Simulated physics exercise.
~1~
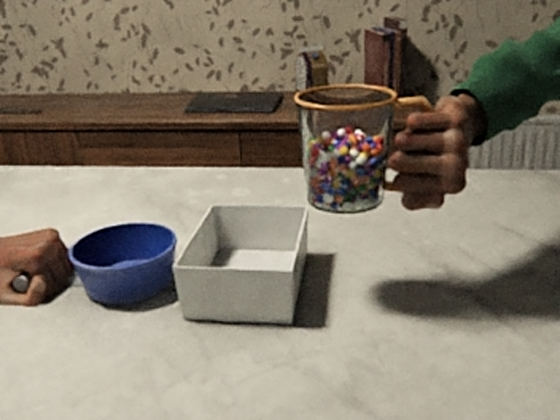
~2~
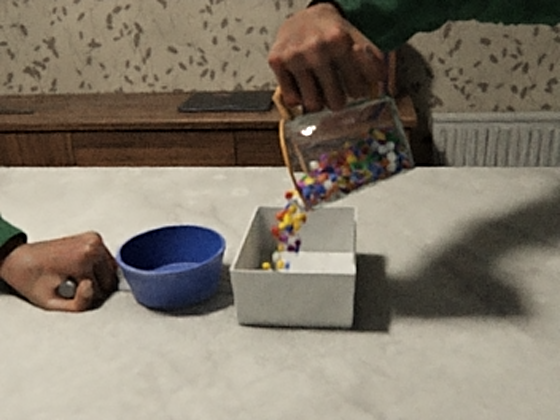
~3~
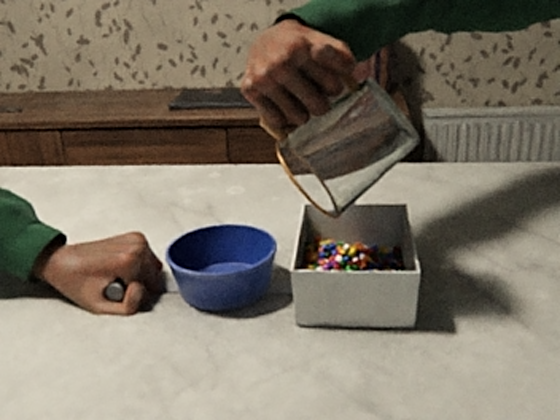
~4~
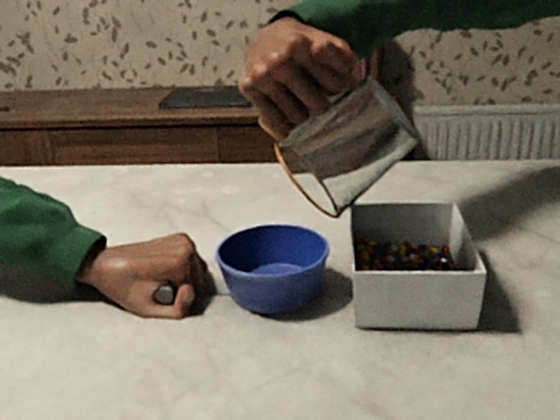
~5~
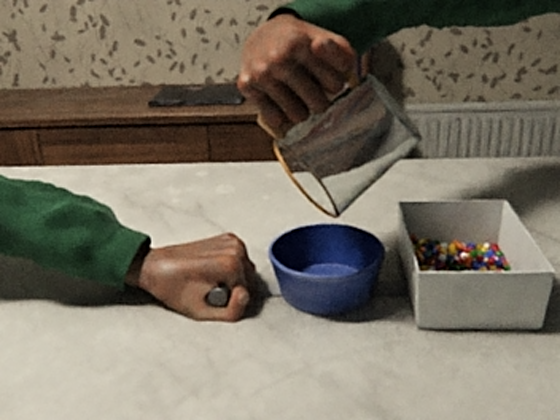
A glass cup of colourful beads, held by a hand, tipped over and poured them all into a white box while another hand pushed a blue bowl and the box rightward, leaving the beads in the box, the bowl empty and the cup upturned.
